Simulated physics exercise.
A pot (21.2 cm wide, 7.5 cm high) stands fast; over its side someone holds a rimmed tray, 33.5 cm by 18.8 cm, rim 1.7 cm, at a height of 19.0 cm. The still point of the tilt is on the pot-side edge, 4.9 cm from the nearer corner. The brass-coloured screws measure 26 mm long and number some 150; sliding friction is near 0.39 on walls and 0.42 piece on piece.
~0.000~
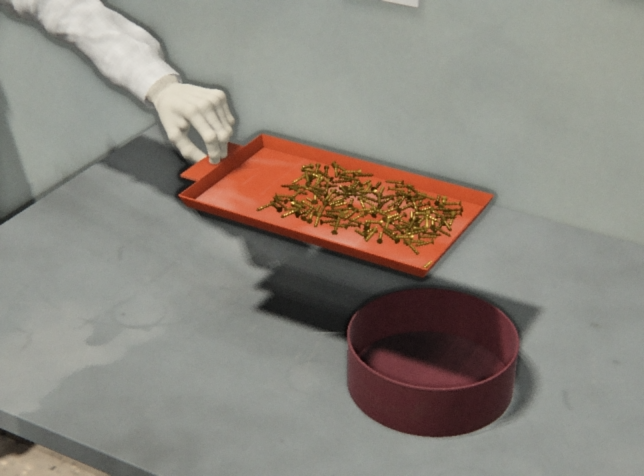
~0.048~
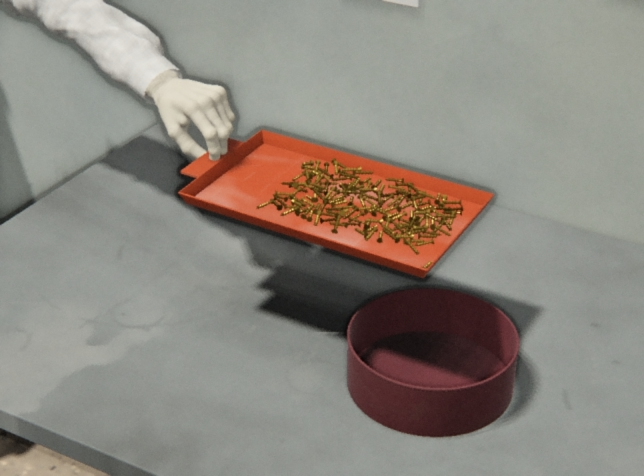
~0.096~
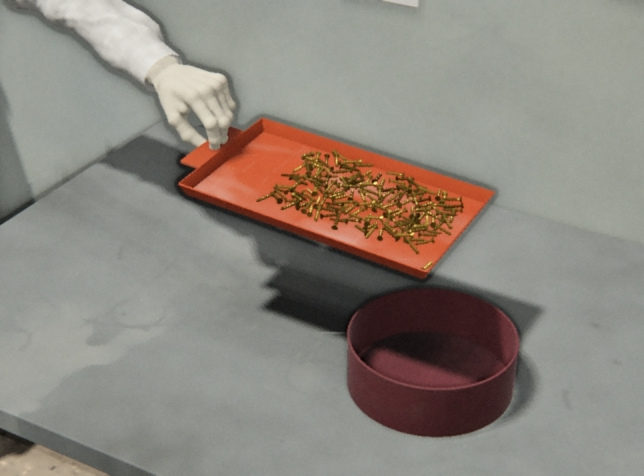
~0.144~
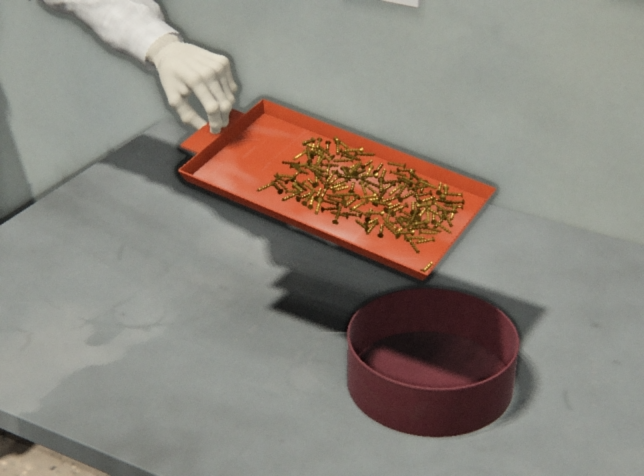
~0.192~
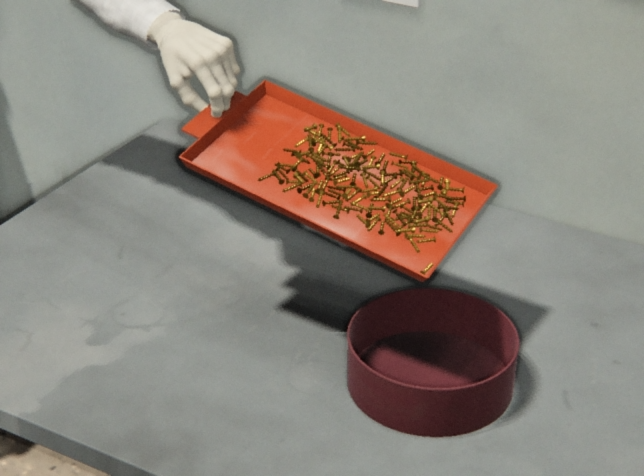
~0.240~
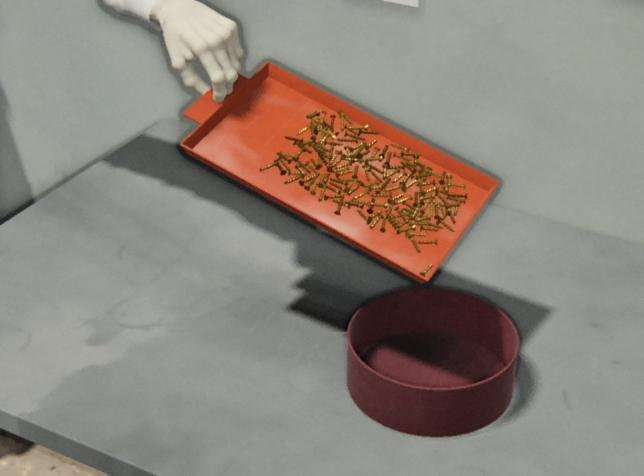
A pale hand in a white sleeve, at upper left, raises the near-left handle end of a shallow orange-red rimmed tray, slowly at first and then more steeply, while its right end stays in place. The heap of small brass-coloured screws keeps its place on the tray, above a round maroon pot at lower right. The grey tabletop against a plain grey-green wall is seen from above at a steady angle.
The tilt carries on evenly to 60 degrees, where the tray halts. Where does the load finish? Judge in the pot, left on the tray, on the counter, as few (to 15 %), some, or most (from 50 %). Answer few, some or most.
In the pot: Most; left on the tray: Few; on the counter: Some.
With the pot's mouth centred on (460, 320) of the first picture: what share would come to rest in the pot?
Some 30 per cent.
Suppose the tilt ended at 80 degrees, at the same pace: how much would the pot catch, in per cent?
Then about 75 per cent.
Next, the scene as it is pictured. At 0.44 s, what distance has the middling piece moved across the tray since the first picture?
Roughly 3 cm.
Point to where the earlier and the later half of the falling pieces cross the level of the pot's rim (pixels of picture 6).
First near (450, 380), later near (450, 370).
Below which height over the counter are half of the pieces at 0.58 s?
About 24 cm.
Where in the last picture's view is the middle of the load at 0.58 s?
Around (416, 226).
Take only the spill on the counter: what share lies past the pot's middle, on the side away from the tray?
Some 100 per cent.
After 0.44 s, tilt 40 degrees; the tray holds 100 %, the pot 0 %.
Then, at 0.58 s, tilt 55 degrees; the tray holds 100 %, the pot 0 %.
Then, at 0.84 s, tilt 60 degrees; the tray holds 20 %, the pot 35 %.
By 2.0 s all is still; pot 70 %, tray 5 %, counter 25 %.
